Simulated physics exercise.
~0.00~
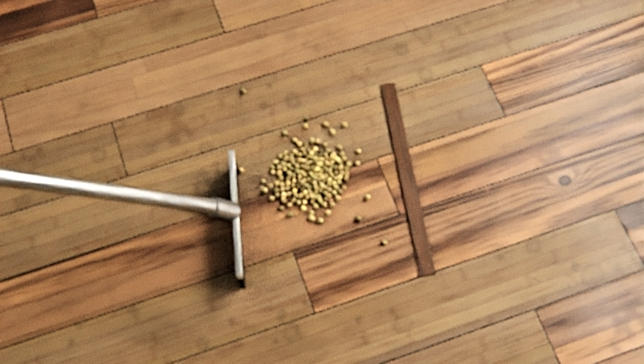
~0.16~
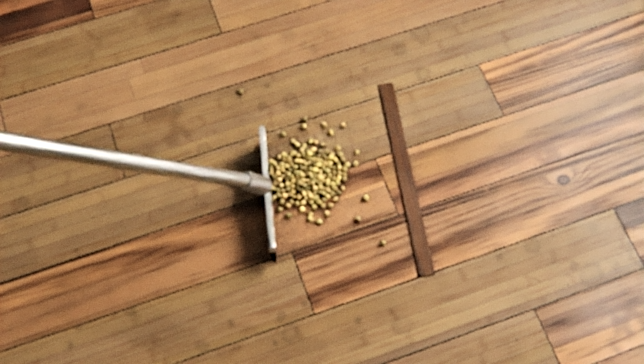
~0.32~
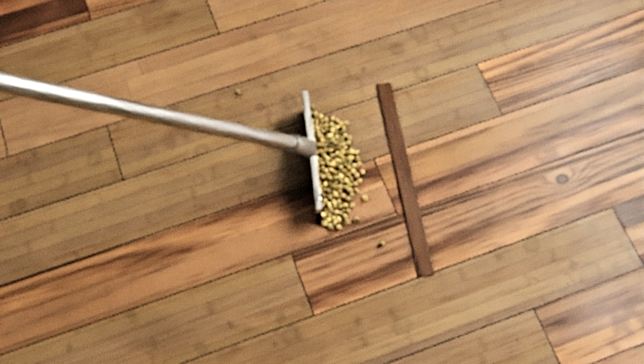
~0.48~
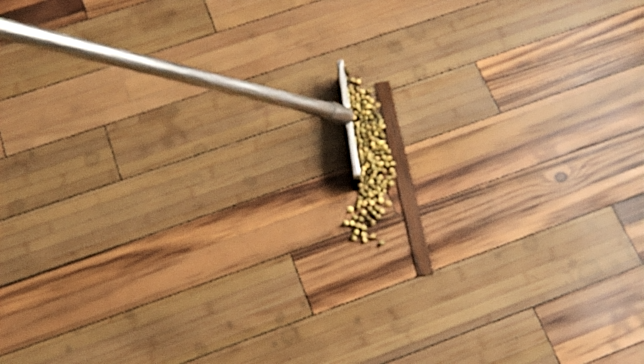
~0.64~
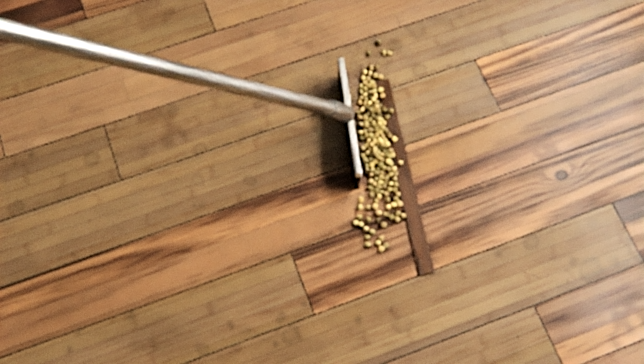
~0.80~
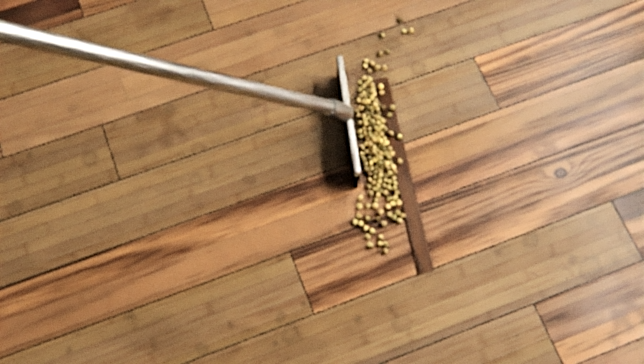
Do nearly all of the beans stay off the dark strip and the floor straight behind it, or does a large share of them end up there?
Nearly all of them stay off it. Only a small share of the beans ends up on the strip or straight behind it.
